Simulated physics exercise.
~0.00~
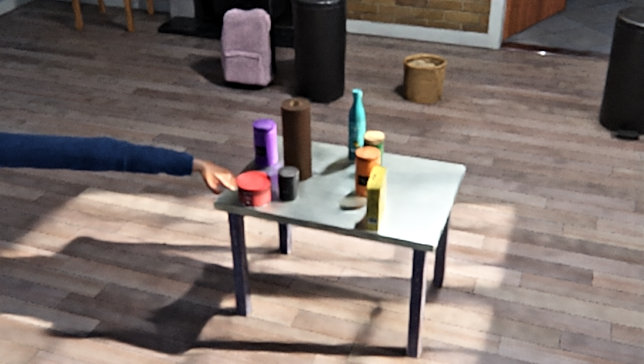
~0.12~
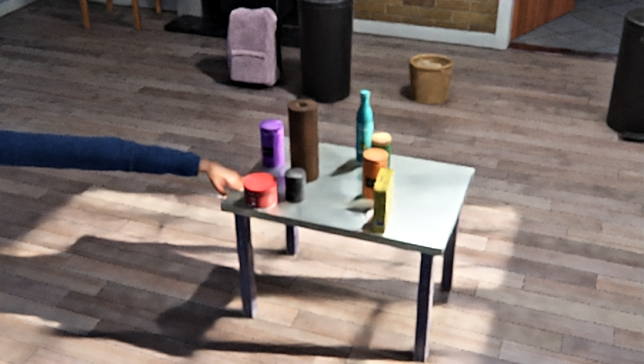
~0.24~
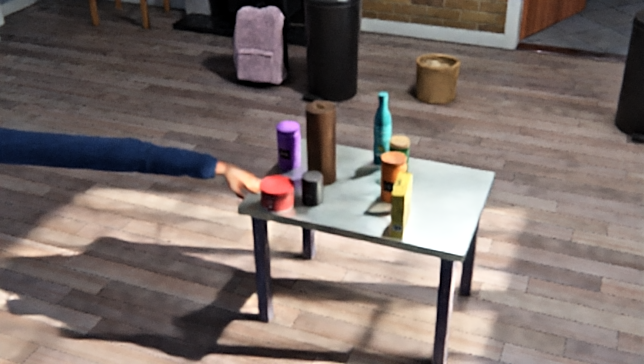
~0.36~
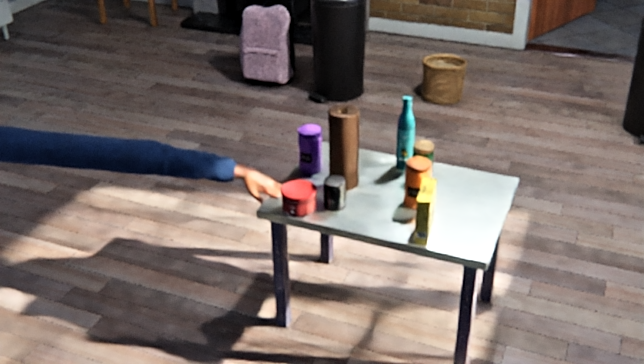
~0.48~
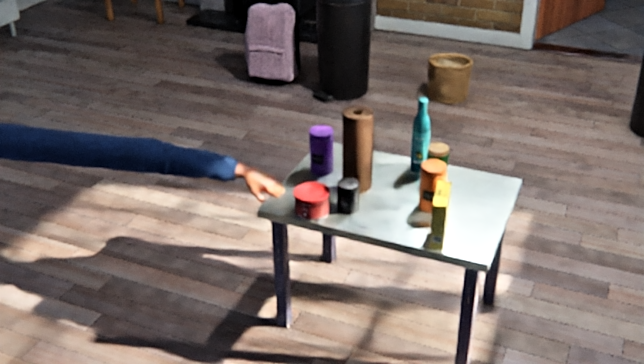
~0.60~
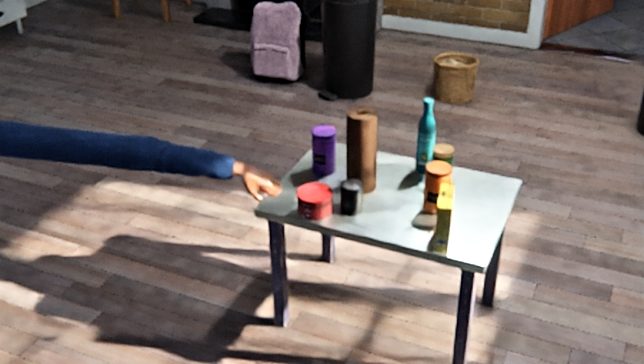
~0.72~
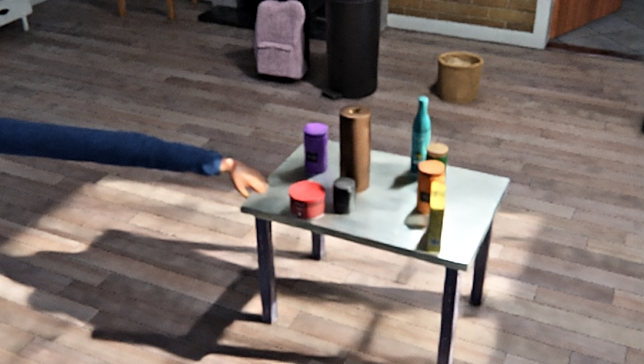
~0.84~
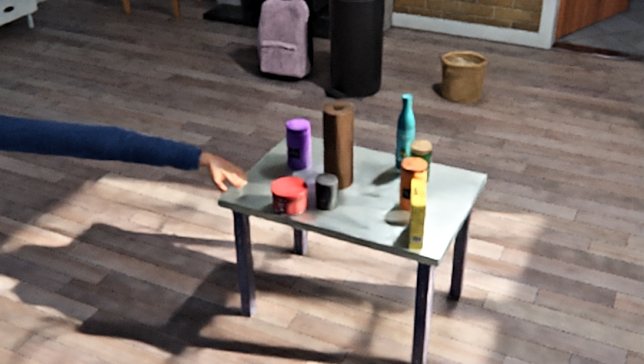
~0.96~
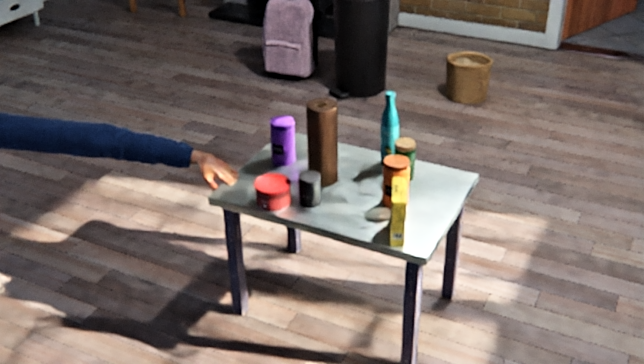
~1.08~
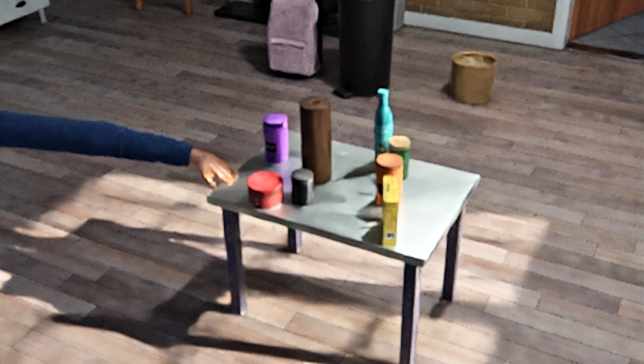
In a room with a wooden floor, a hand at the edge of a small side table crowded with jars, a red tub and a turquoise bottle dragged it right, then pulled it back left, and everything on top stayed upright.
